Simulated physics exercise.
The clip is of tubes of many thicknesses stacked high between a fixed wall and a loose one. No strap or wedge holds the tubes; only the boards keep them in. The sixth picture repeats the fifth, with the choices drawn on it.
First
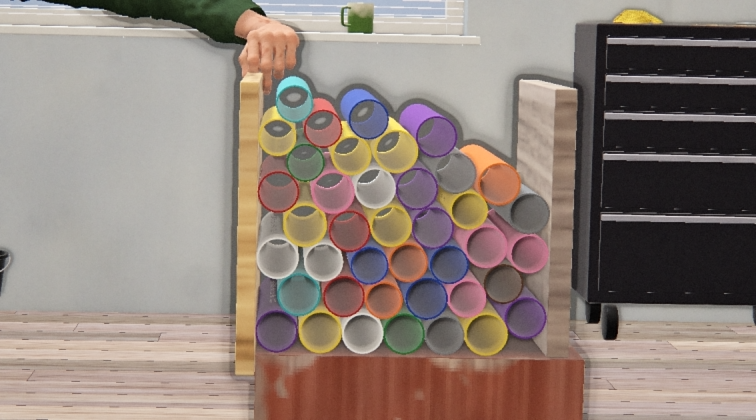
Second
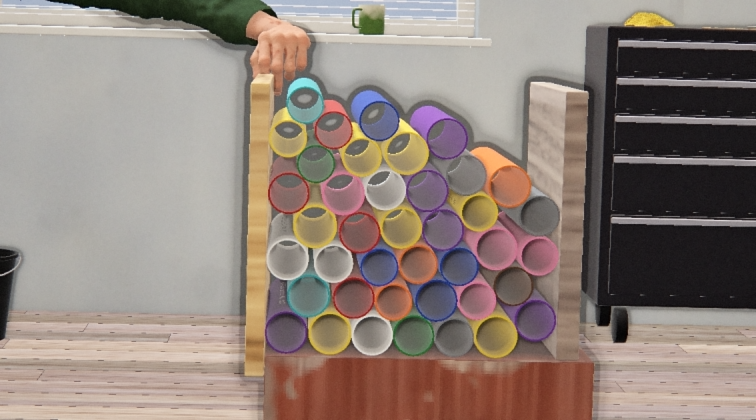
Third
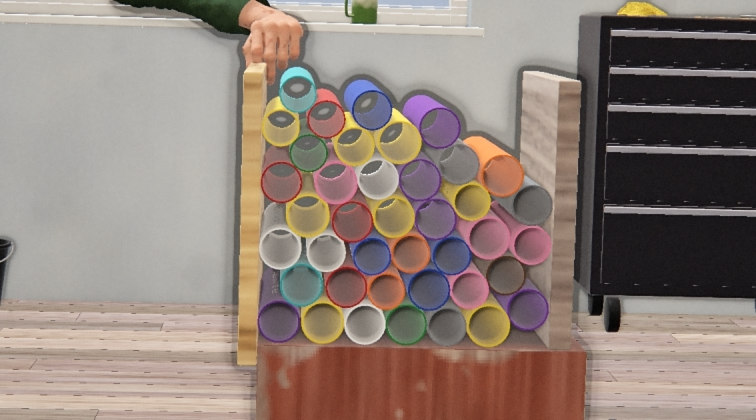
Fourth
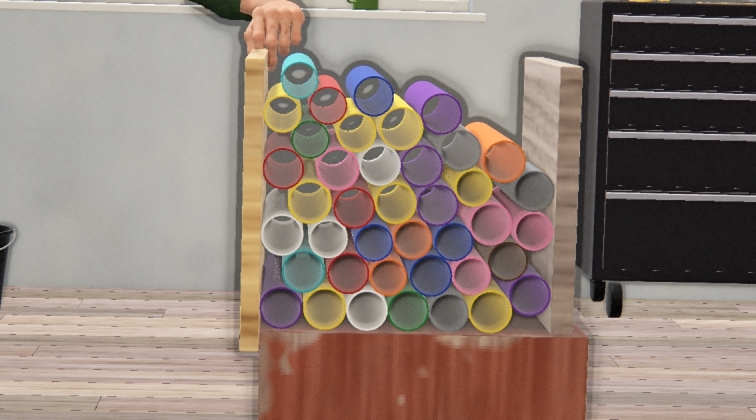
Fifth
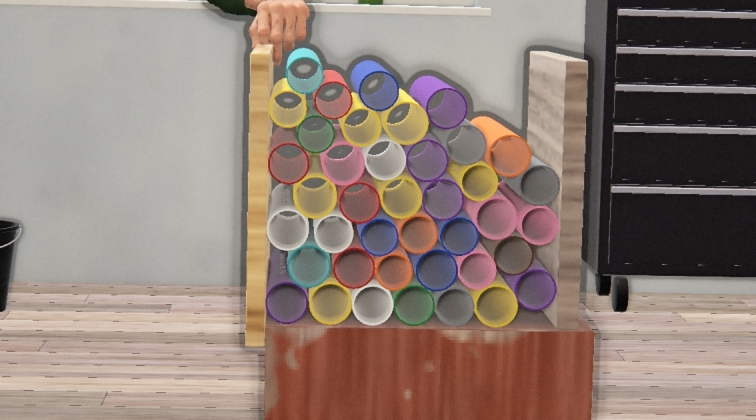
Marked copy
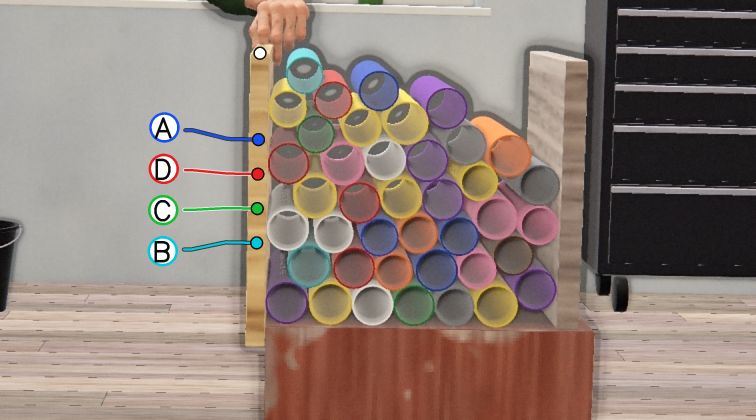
To begin with, a hand rests on top of the left of two upright boards, with colourful tubes stacked between them on a reddish-brown block. The view then shifts slightly about, the whole scene sliding a little sideways and upward, while the tubes, boards and hand stay in place relative to one another.
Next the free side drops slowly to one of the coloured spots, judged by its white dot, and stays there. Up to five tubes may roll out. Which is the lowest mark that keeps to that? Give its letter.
The last mark within the limit is B.
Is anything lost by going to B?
Yes, at B.
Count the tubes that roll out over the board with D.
At D the number is two.
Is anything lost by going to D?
At D: Yes.
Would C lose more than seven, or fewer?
At C, fewer than seven.
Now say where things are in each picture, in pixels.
A pink tube (529, 254); a yellow tube (468, 210); a yellow tube (396, 151), in the first picture.
A yellow tube (407, 153); side board (261, 212), in the second picture.
A purple tube (279, 321); a yellow tube (488, 325), in the third picture.
A white tube (282, 235); an orange tube (413, 240), in the fourth picture.
A pink tube (496, 219); a pink tube (539, 225); a yellow tube (479, 182), in the fifth picture.
On the marked copy, A at (259, 140); B at (257, 243); C at (257, 208); D at (258, 174); the white dot at (260, 53).
Taking B. A third of the way, top of the board (268, 135).
Two thirds of the way, top of the board (266, 228).
When it is over, top of the board (266, 242), five out over the board.
As for the rest, A none out over the board; C three out over the board; D two out over the board.
